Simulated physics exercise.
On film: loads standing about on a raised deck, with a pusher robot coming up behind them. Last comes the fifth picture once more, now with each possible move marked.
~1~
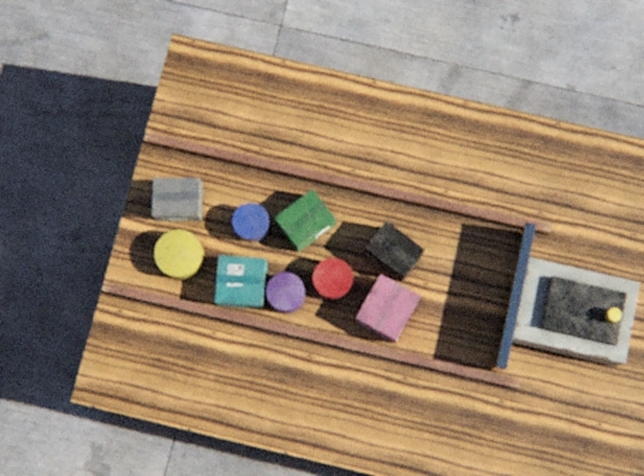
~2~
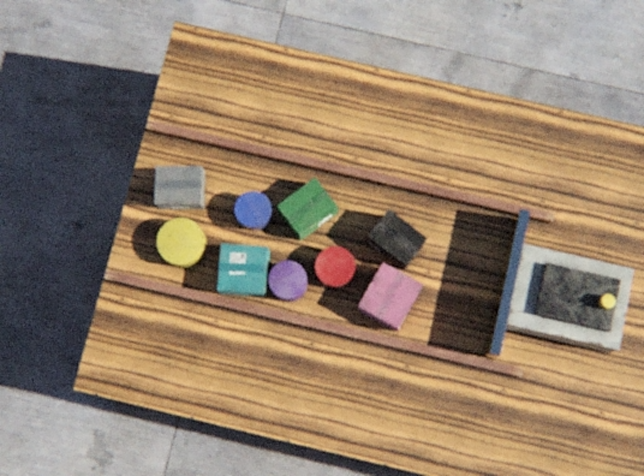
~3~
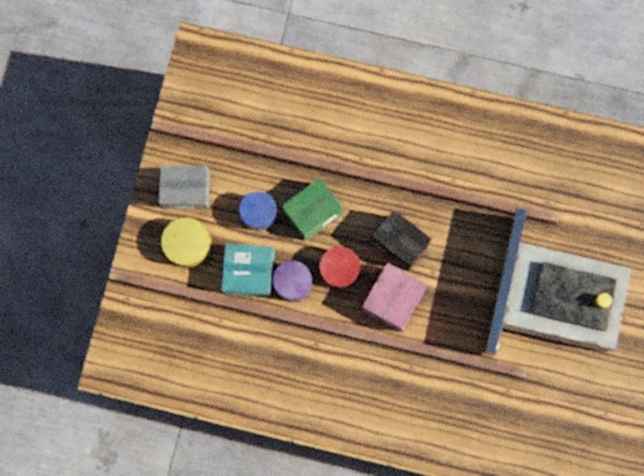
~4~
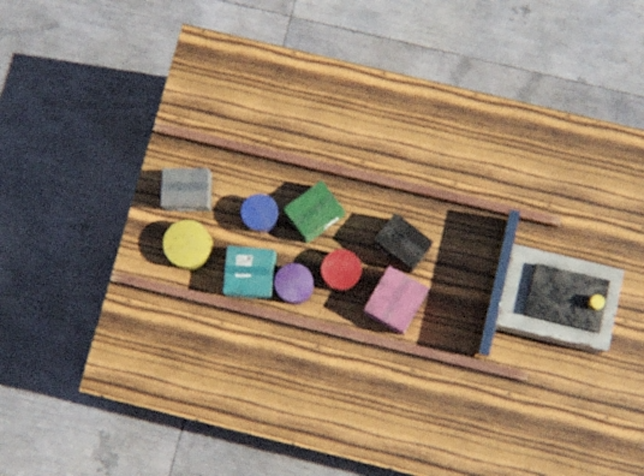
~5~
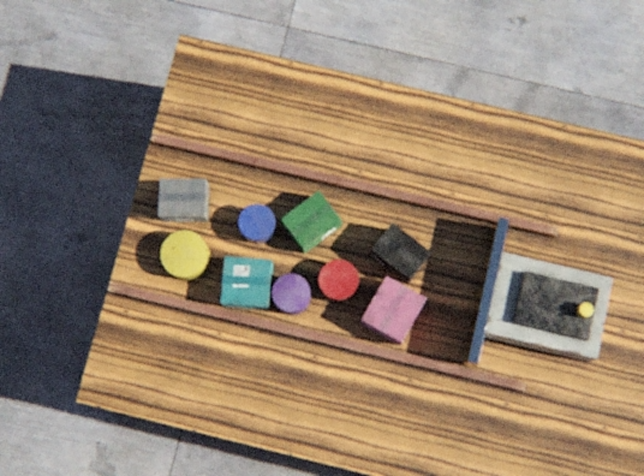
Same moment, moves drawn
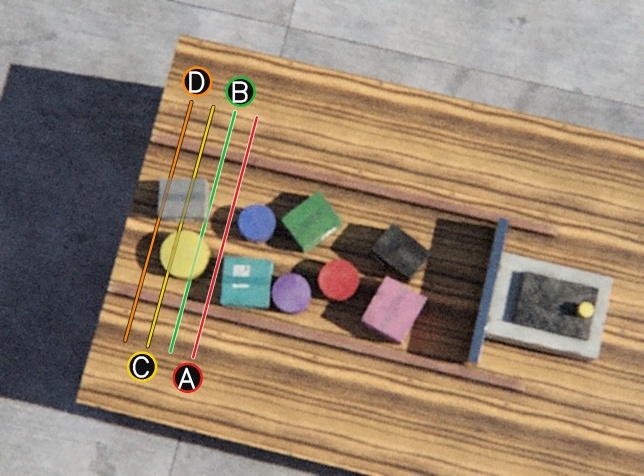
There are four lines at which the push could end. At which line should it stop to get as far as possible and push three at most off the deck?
No fourth one falls up to B.
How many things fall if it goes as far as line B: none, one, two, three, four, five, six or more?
Three.
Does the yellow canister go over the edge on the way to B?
Yes.
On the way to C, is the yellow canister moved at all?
Yes.
On the marked copy, A at (226, 235); B at (203, 229); C at (181, 224); D at (159, 219).
With B. Early on, robot (446, 279); purple canister (286, 299); pink parcel (347, 302).
Further on, robot (343, 255); yellow canister (124, 243); grey parcel (181, 200).
At the end, robot (263, 236); turquoise parcel over the edge; grey parcel over the edge; three fallen.
As for the rest, A is within the limit but short; C drops six; D drops six.
